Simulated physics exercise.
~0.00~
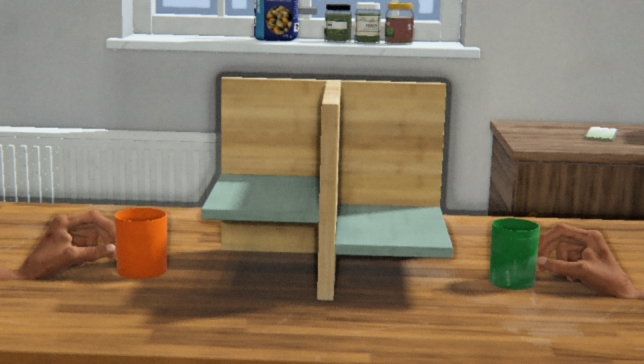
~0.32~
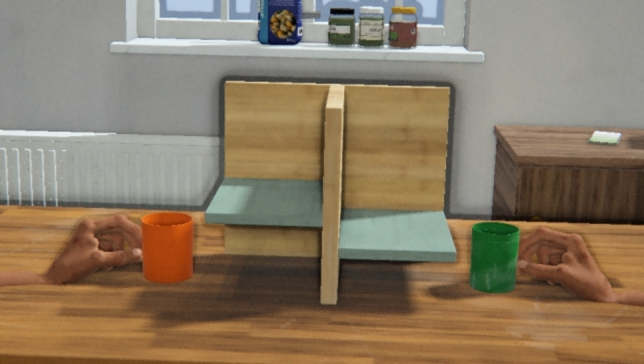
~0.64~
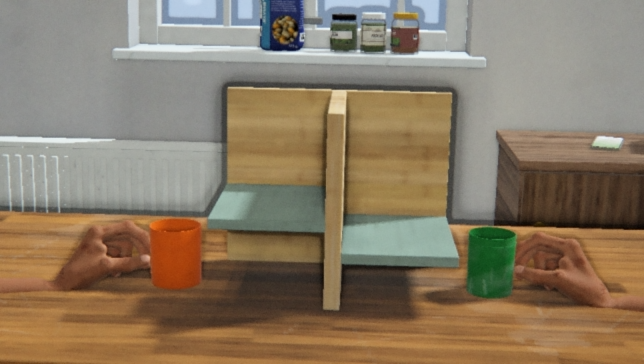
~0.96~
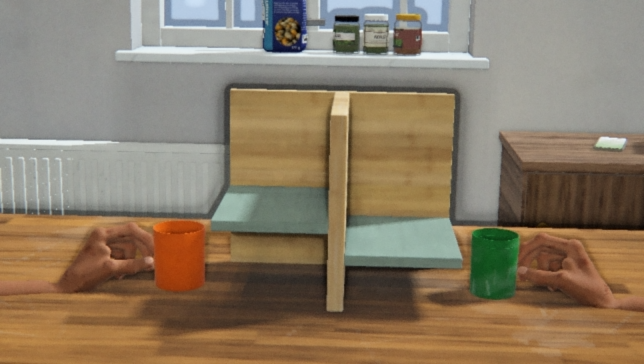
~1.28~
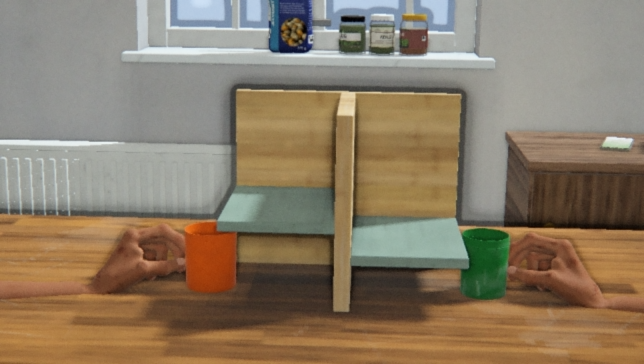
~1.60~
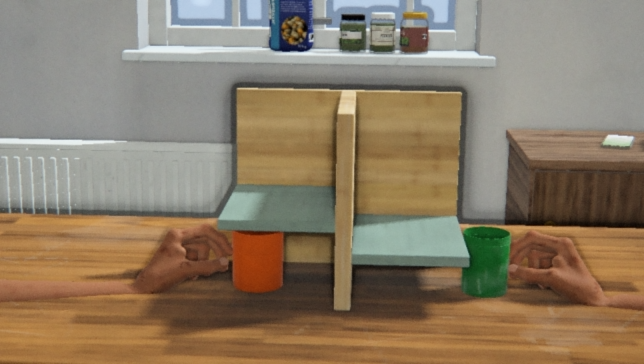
A two-sided wooden shelf with pale green boards, the left one set higher than the right, stands on a wooden table, seen from the front by a slightly swaying camera. Behind it are a radiator, a windowsill with jars, and a brown cabinet. A hand at left holds an orange beaker and a hand at right holds a green one. Both hands slide the upright beakers inward to the shelf. The orange beaker passes under the left board and ends beneath it, while the green one stops at the right board's edge, still outside.
